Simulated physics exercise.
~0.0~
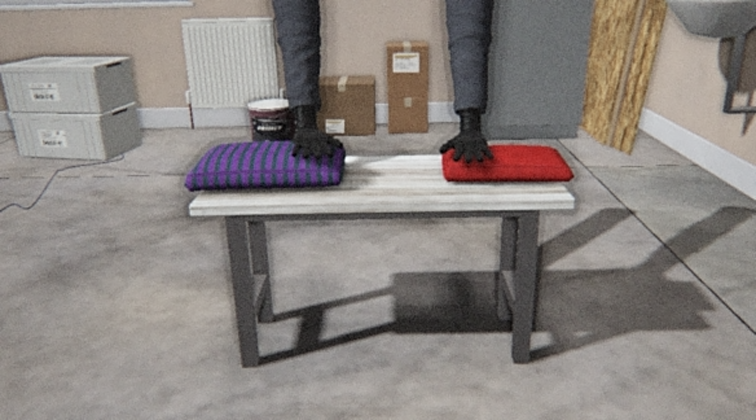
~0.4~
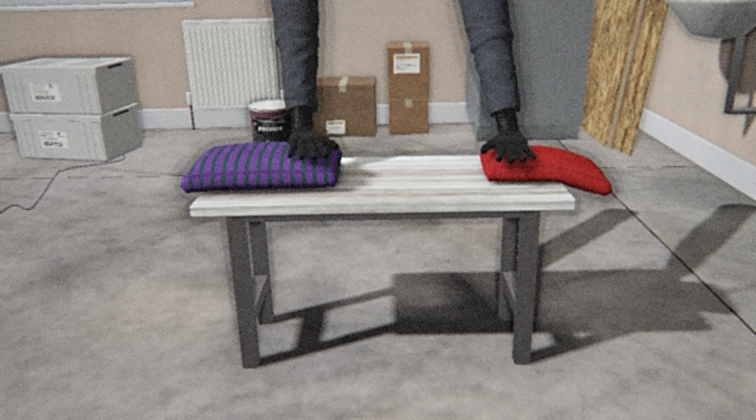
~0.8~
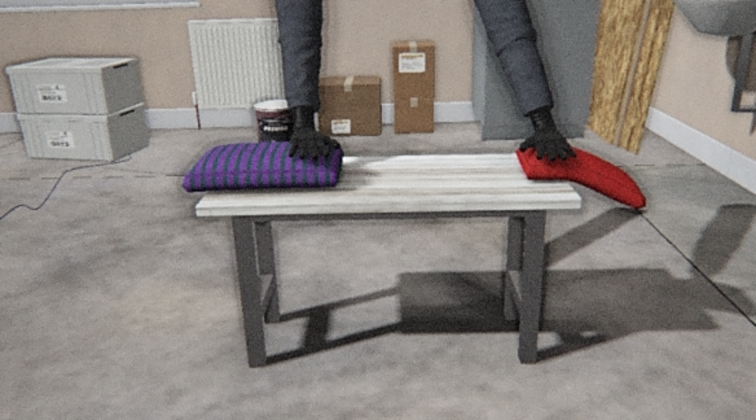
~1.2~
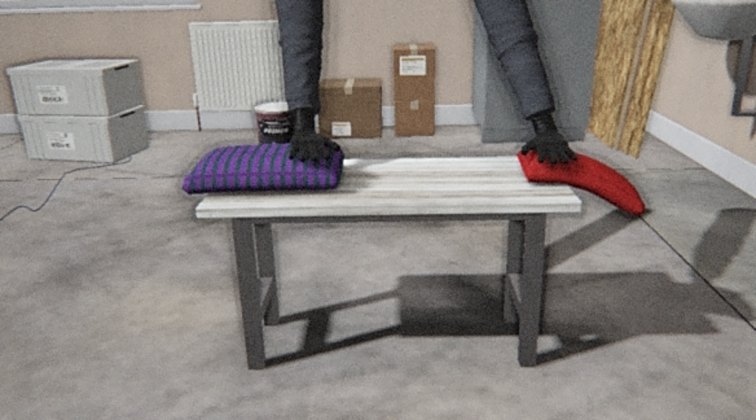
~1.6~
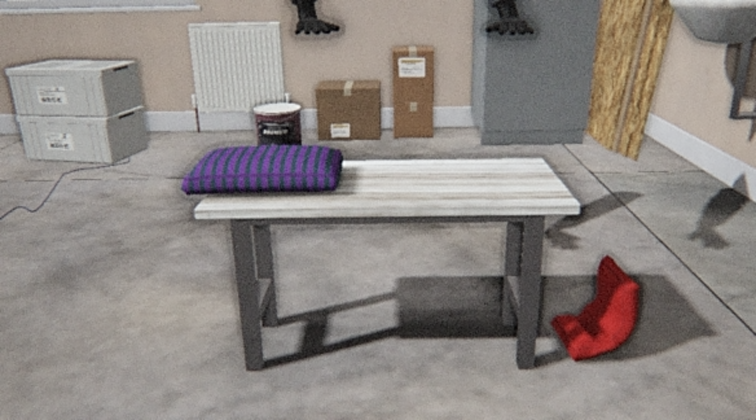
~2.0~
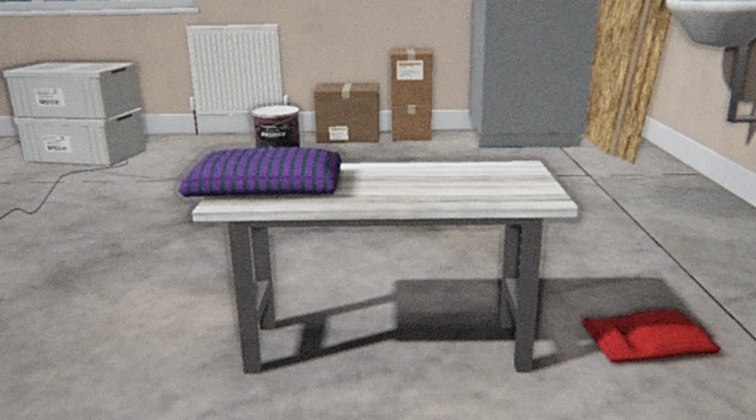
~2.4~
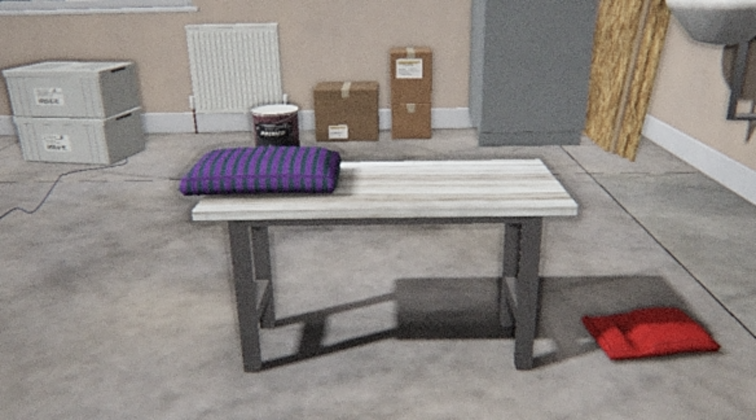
To begin with, two black-gloved hands rest on a striped purple pillow at the left end of a pale-topped bench and a red sack at the right end. The right-hand glove slides the red sack outward until much of it hangs over the edge and droops, while the pillow barely shifts. Both hands then lift away and withdraw. The red sack slips off the end and tumbles to the floor, landing upright against the ground before flopping flat. The purple pillow stays on the bench, and the sack lies still on the concrete to the right.
